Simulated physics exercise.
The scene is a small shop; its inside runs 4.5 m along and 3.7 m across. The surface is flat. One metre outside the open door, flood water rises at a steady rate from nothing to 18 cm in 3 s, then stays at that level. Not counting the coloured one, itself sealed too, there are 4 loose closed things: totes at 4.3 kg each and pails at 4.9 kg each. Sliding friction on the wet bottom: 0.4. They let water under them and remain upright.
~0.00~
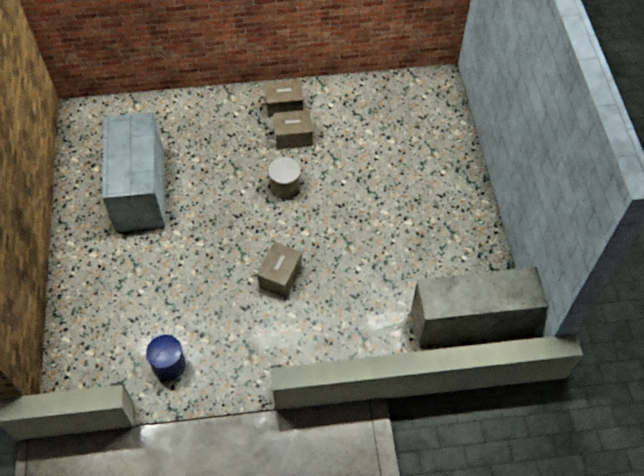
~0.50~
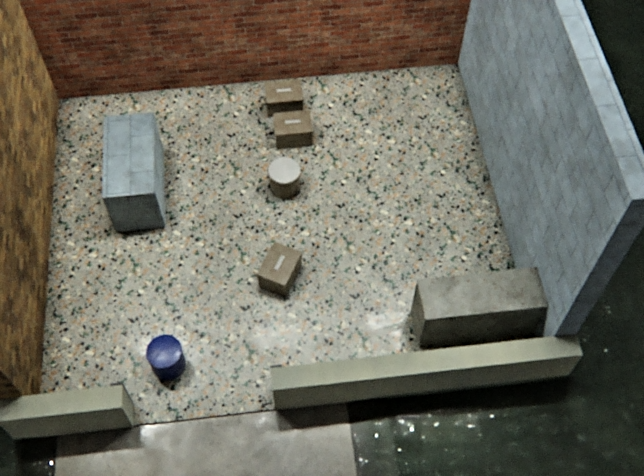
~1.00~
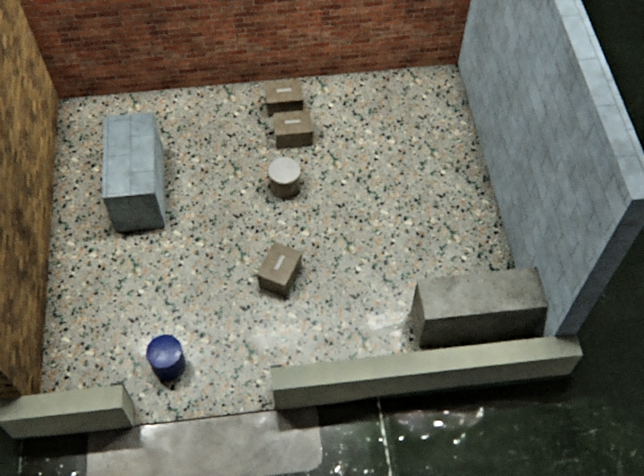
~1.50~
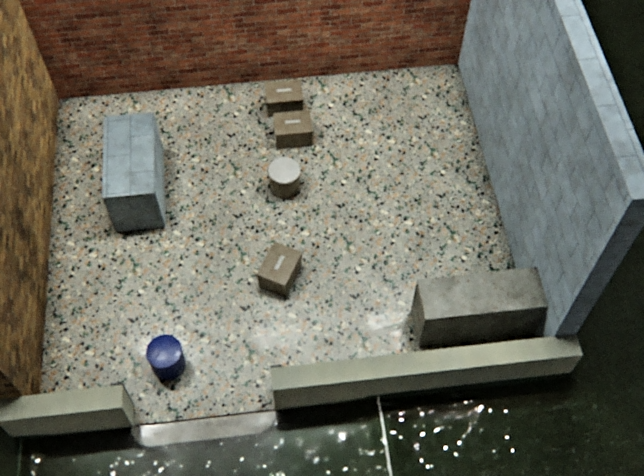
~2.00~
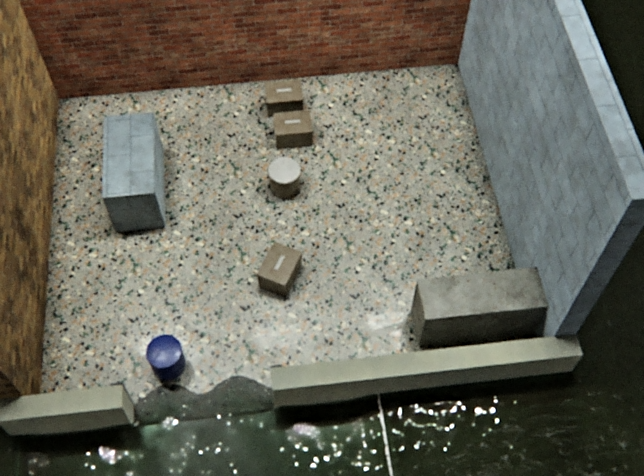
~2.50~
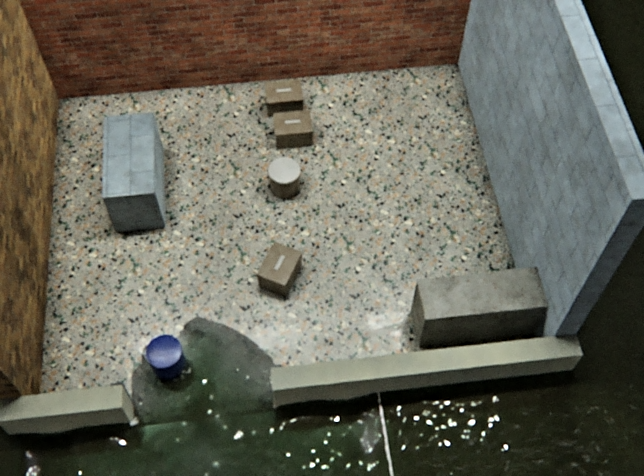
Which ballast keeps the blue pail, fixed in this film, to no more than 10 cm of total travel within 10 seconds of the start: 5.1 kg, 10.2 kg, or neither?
Neither is enough.
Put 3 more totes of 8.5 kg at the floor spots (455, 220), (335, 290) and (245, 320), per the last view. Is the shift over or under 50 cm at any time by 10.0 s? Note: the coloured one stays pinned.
One by one: Not far enough, not far enough and too far.
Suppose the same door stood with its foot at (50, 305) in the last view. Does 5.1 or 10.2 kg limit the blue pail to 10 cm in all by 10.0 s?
Note: Neither mass keeps it.
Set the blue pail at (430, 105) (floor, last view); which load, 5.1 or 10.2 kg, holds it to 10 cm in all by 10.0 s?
Note: Heavier only OK.
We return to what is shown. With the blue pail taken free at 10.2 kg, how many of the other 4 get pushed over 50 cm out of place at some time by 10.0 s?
By my count, 4.
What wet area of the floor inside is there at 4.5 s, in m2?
Near 7.5 m2 in all.
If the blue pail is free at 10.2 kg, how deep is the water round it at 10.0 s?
9 cm, roughly.
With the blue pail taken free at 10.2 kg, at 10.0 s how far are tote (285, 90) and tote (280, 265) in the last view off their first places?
They've ended up 200 cm and 200 cm away, in that order.
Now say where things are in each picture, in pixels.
The blue pail at (164, 351), on the bottom; 0.0 m2 under water; 0 of 5 have shifted, in the first frame.
The blue pail at (164, 351), on the bottom; 0.0 m2 under water; 0 of 5 have shifted, in the second frame.
The blue pail at (164, 351) rests on the ground; 0.0 m2 under water; 0 of 5 have shifted, in the third frame.
The blue pail at (164, 351), on the bottom; water covers 0.0 m2; 0 of 5 have shifted, in the fourth frame.
The blue pail at (164, 351) rests on the ground; 0.1 m2 under water; 0 of 5 have shifted, in the fifth frame.
The blue pail at (164, 351), on the bottom; 0.6 m2 under water; 0 of 5 have shifted, in the sixth frame.
After 3.5 s the blue pail would be 56 cm from its start with 5.1 kg and 23 cm from its start with 10.2 kg; 5 cm of water round it then.
After 4.5 s the blue pail would be 134 cm from its start with 5.1 kg and 72 cm from its start with 10.2 kg; 5 cm of water round it then.
After 7.0 s the blue pail would be 277 cm from its start with 5.1 kg and 94 cm from its start with 10.2 kg; 7 cm of water round it then.
After 10.0 s the blue pail would be 320 cm from its start with 5.1 kg and 108 cm from its start with 10.2 kg; 9 cm of water round it then.
